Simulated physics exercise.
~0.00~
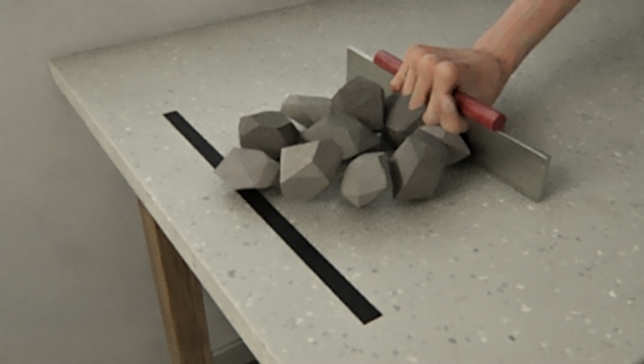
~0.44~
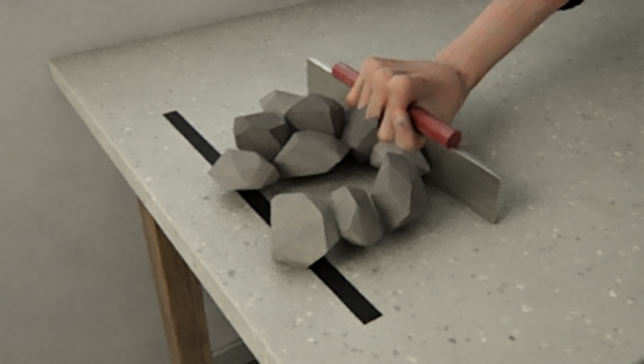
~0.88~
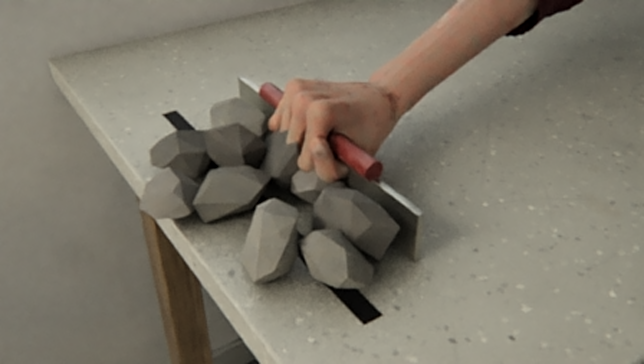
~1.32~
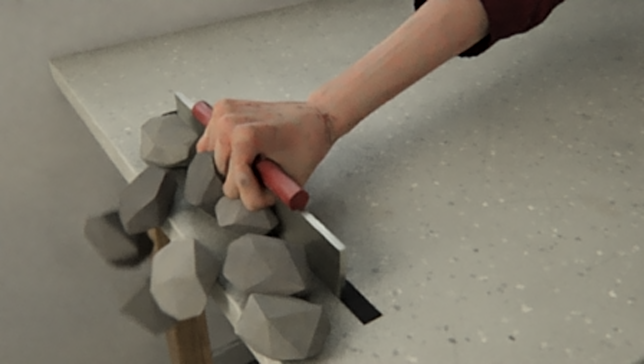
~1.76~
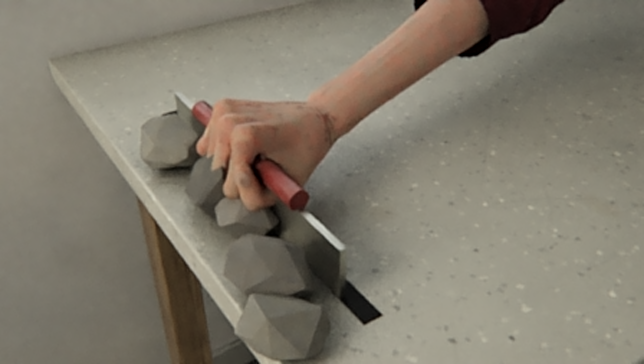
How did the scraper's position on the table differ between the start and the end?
At the start the scraper stood well to the right of the black tape, behind the heap. By the end it was farther left and a little lower in view, resting at the tape near the table's edge.
A hand gripping a scraper's red handle pushed a heap of grey, angular lumps leftward across a speckled table. The blade stopped at the black tape as some lumps tumbled over the edge, leaving the others along the table's rim.
